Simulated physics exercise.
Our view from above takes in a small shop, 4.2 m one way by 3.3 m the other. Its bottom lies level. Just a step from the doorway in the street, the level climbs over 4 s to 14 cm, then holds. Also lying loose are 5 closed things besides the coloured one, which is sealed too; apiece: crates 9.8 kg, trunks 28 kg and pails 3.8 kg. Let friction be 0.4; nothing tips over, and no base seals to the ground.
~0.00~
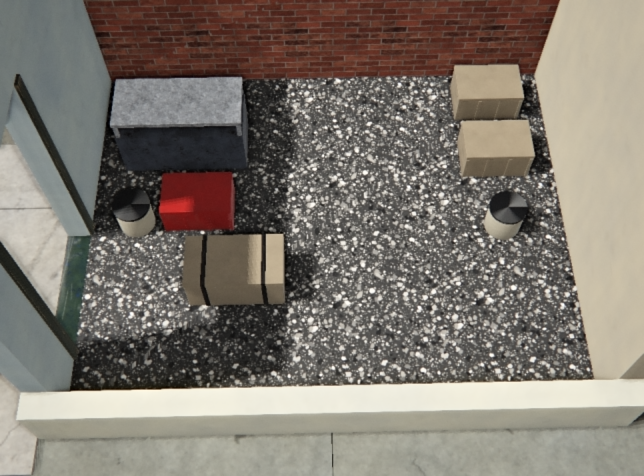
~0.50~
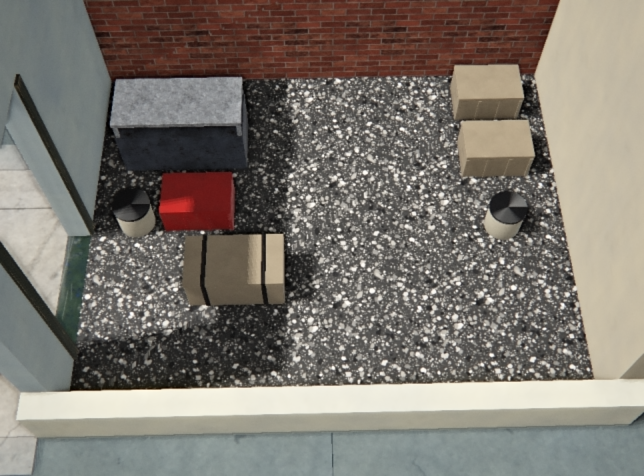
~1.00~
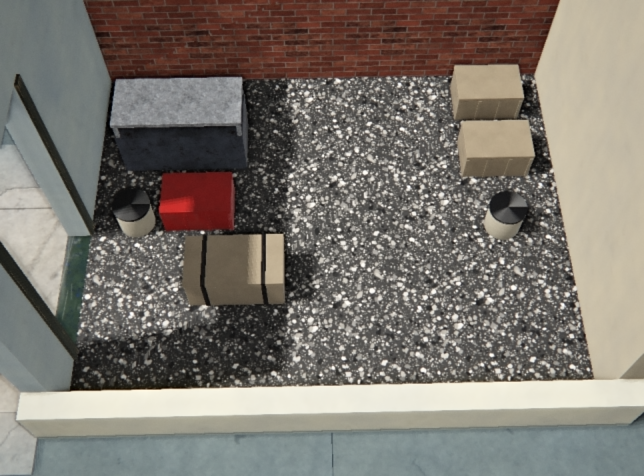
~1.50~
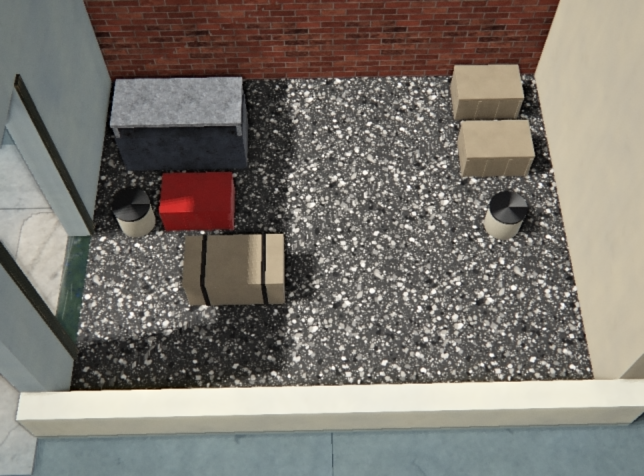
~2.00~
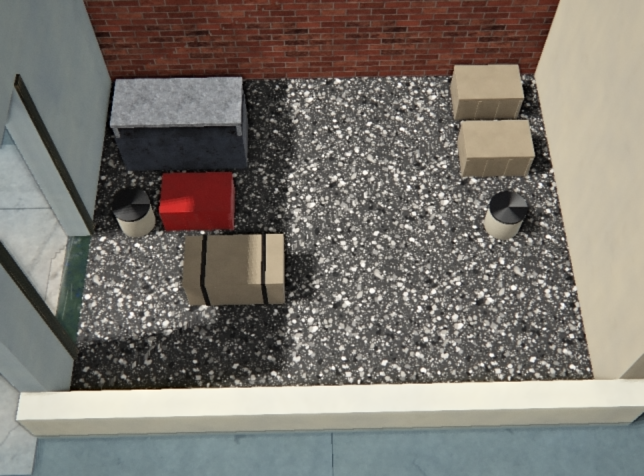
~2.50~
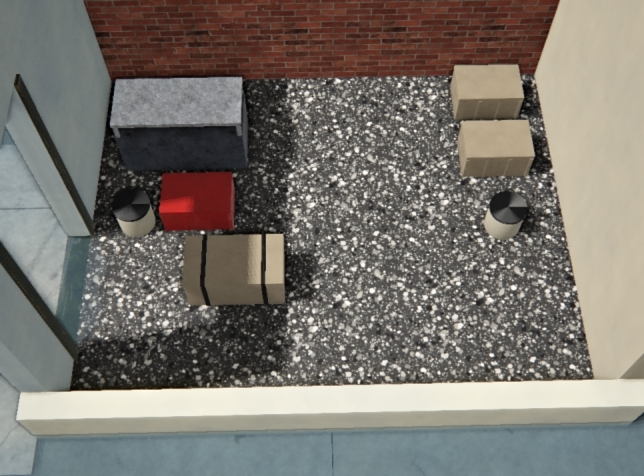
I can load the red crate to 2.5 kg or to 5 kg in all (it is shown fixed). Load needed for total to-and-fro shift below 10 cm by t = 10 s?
Final guess: It slides too far regardless.
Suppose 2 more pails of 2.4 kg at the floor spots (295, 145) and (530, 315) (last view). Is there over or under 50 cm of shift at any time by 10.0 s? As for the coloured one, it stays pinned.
Below the mark, then above the mark.
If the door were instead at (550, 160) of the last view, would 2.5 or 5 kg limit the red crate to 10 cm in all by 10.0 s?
Short version: Neither mass is sufficient.
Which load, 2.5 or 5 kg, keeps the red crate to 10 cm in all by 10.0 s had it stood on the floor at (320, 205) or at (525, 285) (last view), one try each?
Taking the two spots in turn, neither keeps it, then neither keeps it.
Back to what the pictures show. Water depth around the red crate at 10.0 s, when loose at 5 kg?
Something like 4 centimetres.
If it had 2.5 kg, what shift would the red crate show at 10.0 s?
Shift: Roughly 60 cm.
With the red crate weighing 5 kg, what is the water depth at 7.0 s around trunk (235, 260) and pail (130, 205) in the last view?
About 3 and 4 cm.
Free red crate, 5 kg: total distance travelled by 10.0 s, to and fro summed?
About 250 cm.
After 3.5 s the red crate would be 0 cm from its start with 2.5 kg and 0 cm from its start with 5 kg; 0 cm of water round it then.
After 4.5 s the red crate would be 21 cm from its start with 2.5 kg and 18 cm from its start with 5 kg; 2 cm of water round it then.
After 7.0 s the red crate would be 25 cm from its start with 2.5 kg and 27 cm from its start with 5 kg; 4 cm of water round it then.
After 10.0 s the red crate would be 62 cm from its start with 2.5 kg and 211 cm from its start with 5 kg; 4 cm of water round it then.
